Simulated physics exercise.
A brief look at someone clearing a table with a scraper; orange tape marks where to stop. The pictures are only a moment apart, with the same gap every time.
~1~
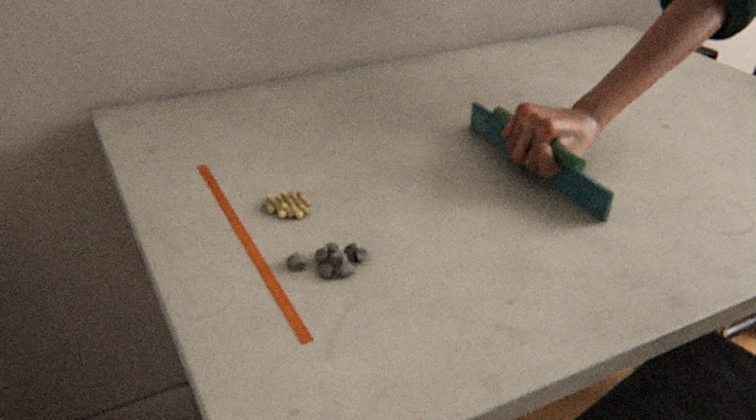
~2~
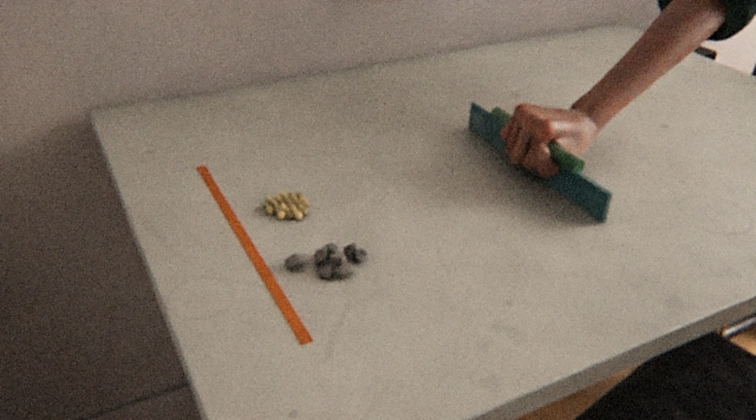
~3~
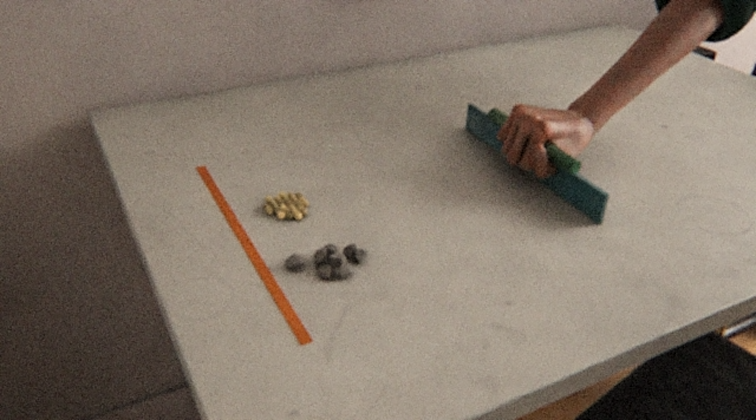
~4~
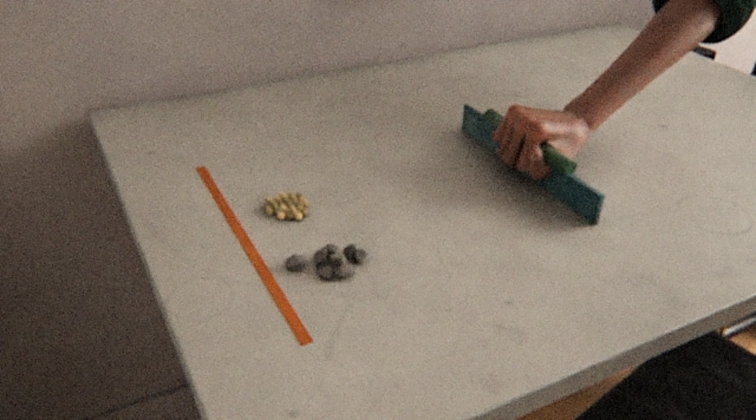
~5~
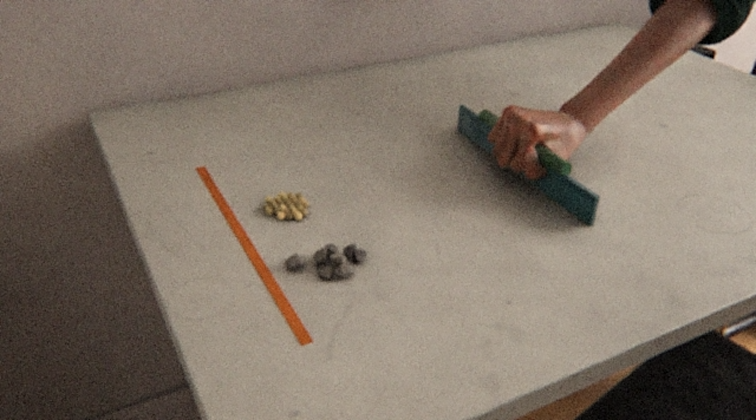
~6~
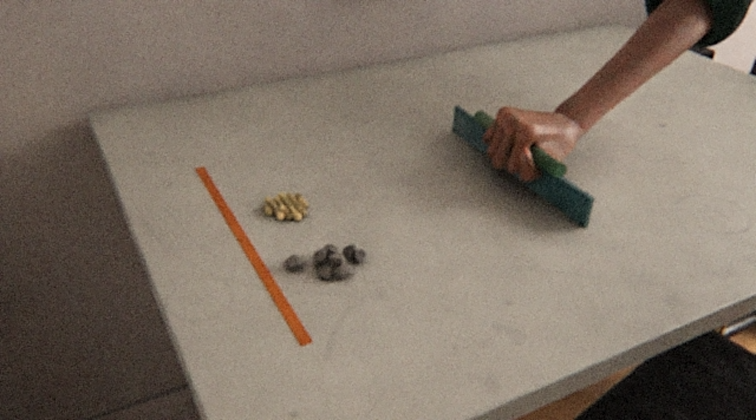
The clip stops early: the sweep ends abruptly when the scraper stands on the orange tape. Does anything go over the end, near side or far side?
One by one: The nearer handful will never leave the surface. The farther handful will never leave the surface.
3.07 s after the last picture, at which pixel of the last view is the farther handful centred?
About (215, 223).
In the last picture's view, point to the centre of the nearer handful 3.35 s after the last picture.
Its centre is at about (249, 285).
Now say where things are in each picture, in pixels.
Scraper (597, 198), at rest; orange tape (206, 173), about a palm's width from the edge; edge at (150, 269); nearer handful (339, 259), a few bits of gravel; farther handful (290, 202), some soya beans, in the first picture.
Scraper (595, 199); farther handful (289, 203), in the second picture.
Scraper (592, 200); nearer handful (338, 260), in the third picture.
Scraper (588, 201); farther handful (288, 204), in the fourth picture.
Scraper (583, 202); nearer handful (338, 261), in the fifth picture.
Scraper (578, 204); orange tape (204, 175); edge at (149, 272); nearer handful (337, 261); farther handful (288, 204), in the sixth picture.
Then, 1.53 s later than the last frame, scraper still moving, near (387, 179); nearer handful all on the table, its front near (294, 263); farther handful all on the table, its front near (266, 208).
Then, 3.07 s later than the last frame, scraper stopped at the orange tape; nearer handful all on the table, its front near (225, 286); farther handful all on the table, its front near (202, 221).
Then, 3.35 s later than the last frame, scraper stopped at the orange tape; nearer handful all on the table, its front near (225, 286); farther handful all on the table, its front near (194, 223).
When it is over, scraper stopped at the orange tape; nearer handful all on the table, its front near (225, 286); farther handful all on the table, its front near (194, 223).
